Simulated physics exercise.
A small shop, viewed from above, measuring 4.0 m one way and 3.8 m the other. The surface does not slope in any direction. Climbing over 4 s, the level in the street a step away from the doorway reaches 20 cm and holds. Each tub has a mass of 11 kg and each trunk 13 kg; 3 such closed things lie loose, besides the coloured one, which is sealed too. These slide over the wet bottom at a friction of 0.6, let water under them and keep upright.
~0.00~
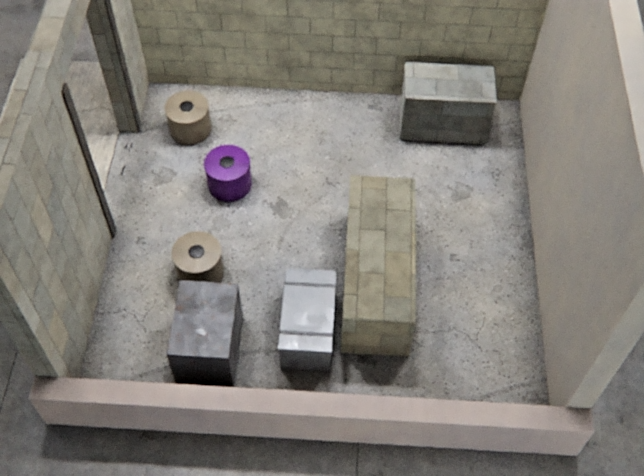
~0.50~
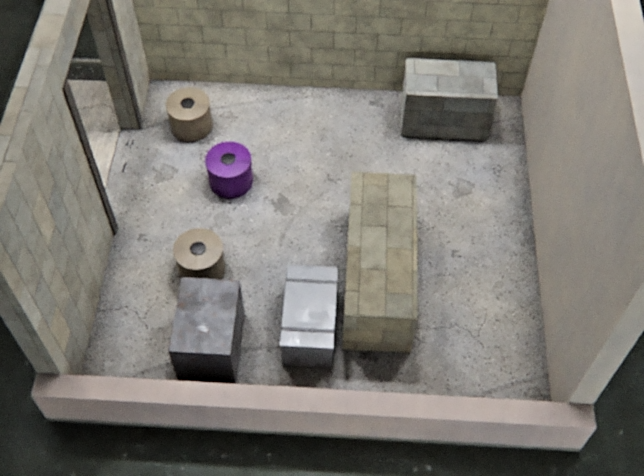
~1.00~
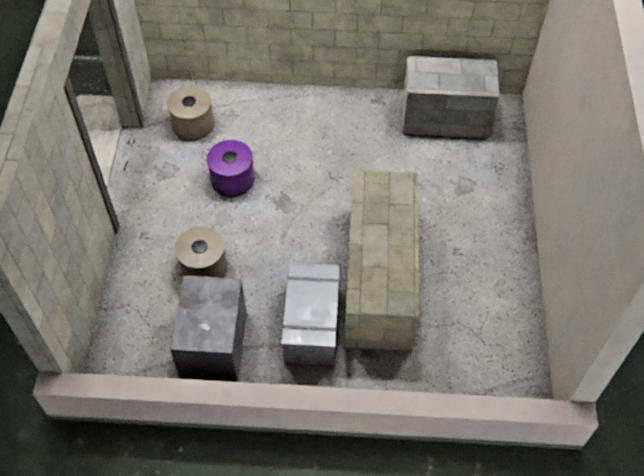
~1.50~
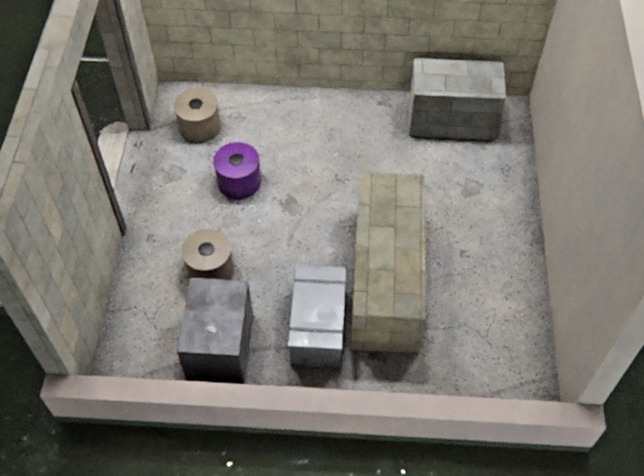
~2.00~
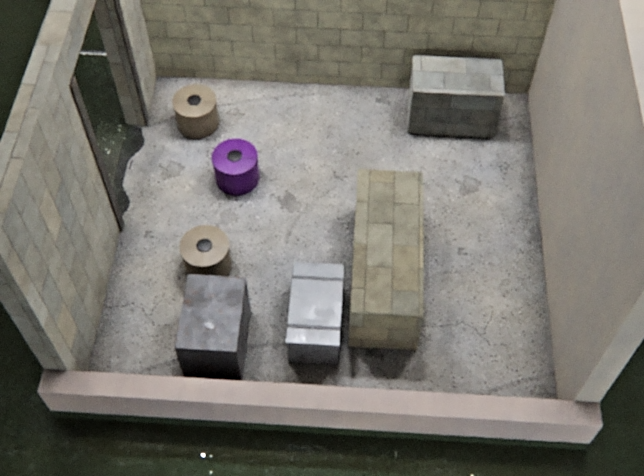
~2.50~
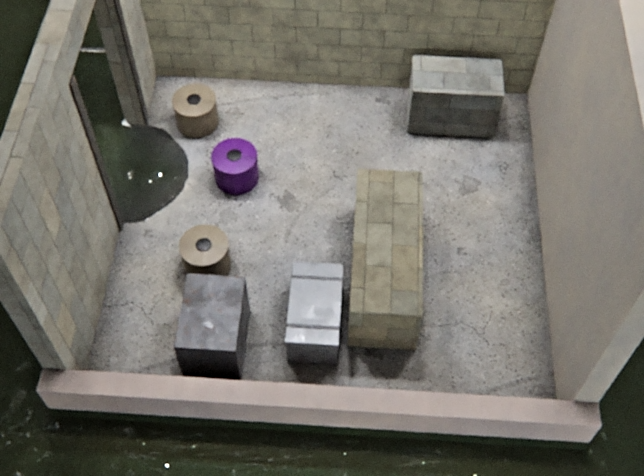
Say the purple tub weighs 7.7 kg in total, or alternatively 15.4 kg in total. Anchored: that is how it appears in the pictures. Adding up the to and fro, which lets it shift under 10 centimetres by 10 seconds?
The one that works is none of the two.
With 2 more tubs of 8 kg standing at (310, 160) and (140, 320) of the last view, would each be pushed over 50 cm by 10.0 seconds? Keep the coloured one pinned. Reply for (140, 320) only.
Note: Stays within it.
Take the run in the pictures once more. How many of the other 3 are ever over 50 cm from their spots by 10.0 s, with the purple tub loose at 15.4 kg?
It adds up to 1.
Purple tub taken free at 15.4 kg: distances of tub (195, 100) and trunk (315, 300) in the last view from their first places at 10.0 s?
20 cm and 40 cm respectively.
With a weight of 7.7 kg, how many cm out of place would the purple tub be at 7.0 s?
I'd put it at roughly 250 cm.
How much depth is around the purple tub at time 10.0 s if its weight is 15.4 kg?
8 cm, roughly.
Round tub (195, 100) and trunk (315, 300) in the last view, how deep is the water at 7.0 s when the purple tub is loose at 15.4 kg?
About 5 and 8 cm.
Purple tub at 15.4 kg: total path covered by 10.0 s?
200 cm.
After 3.5 s the purple tub would be 11 cm from its start with 7.7 kg and 0 cm from its start with 15.4 kg; 4 cm of water round it then.
After 4.5 s the purple tub would be 74 cm from its start with 7.7 kg and 18 cm from its start with 15.4 kg; 6 cm of water round it then.
After 7.0 s the purple tub would be 268 cm from its start with 7.7 kg and 78 cm from its start with 15.4 kg; 7 cm of water round it then.
After 10.0 s the purple tub would be 267 cm from its start with 7.7 kg and 197 cm from its start with 15.4 kg; 8 cm of water round it then.
